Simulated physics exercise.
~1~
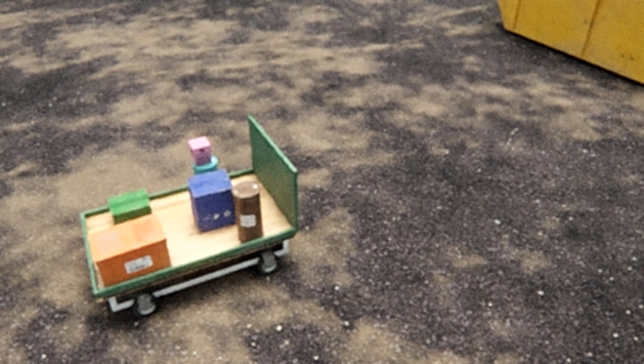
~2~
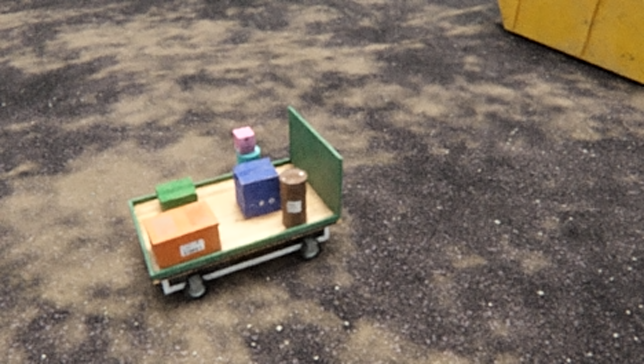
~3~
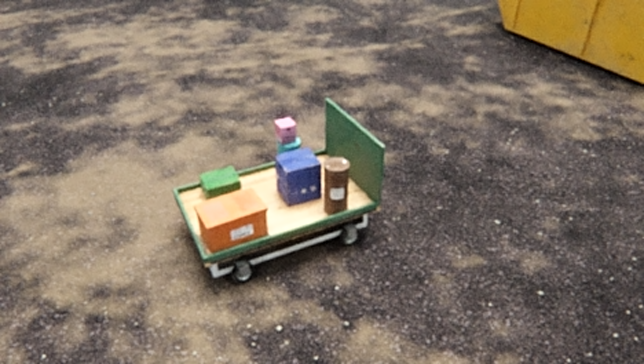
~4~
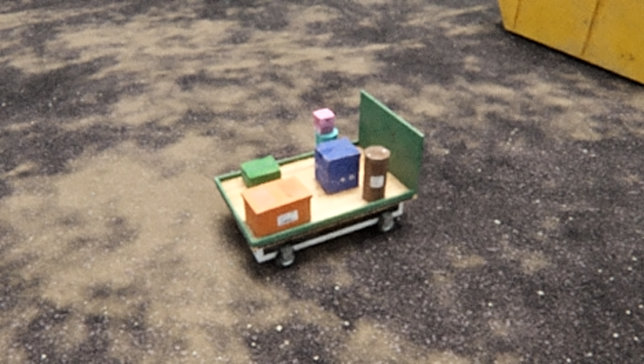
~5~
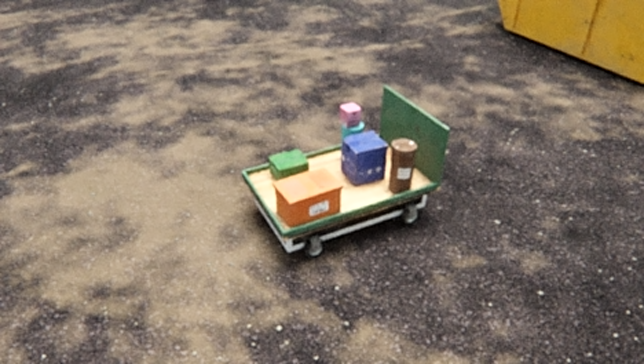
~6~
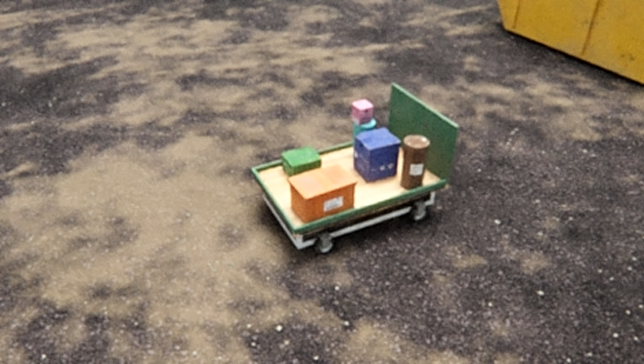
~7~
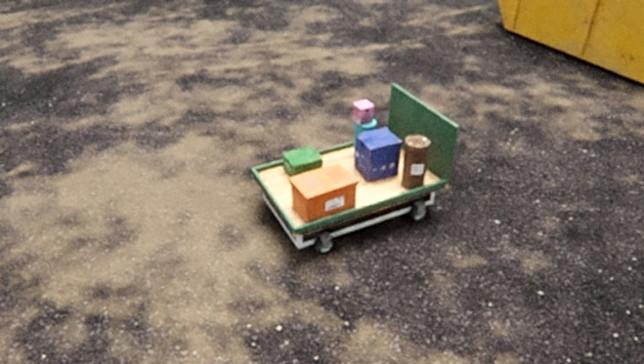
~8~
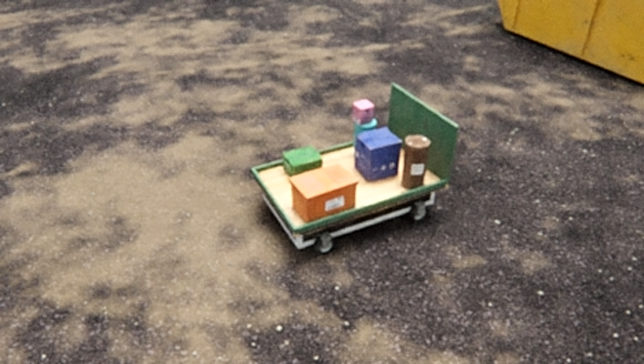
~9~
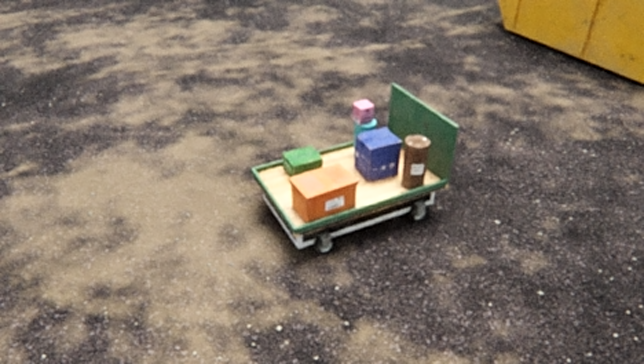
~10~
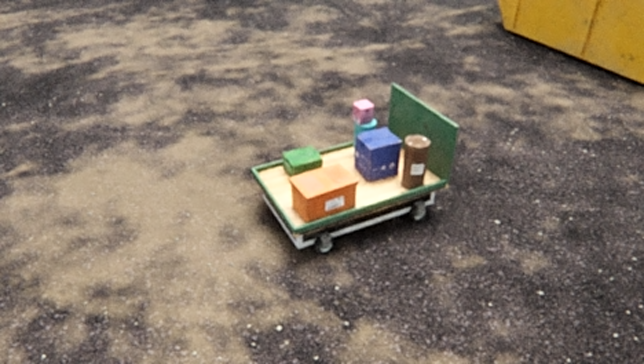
On dark, sandy ground, a loaded green cart rolls right and stops, its items staying put.
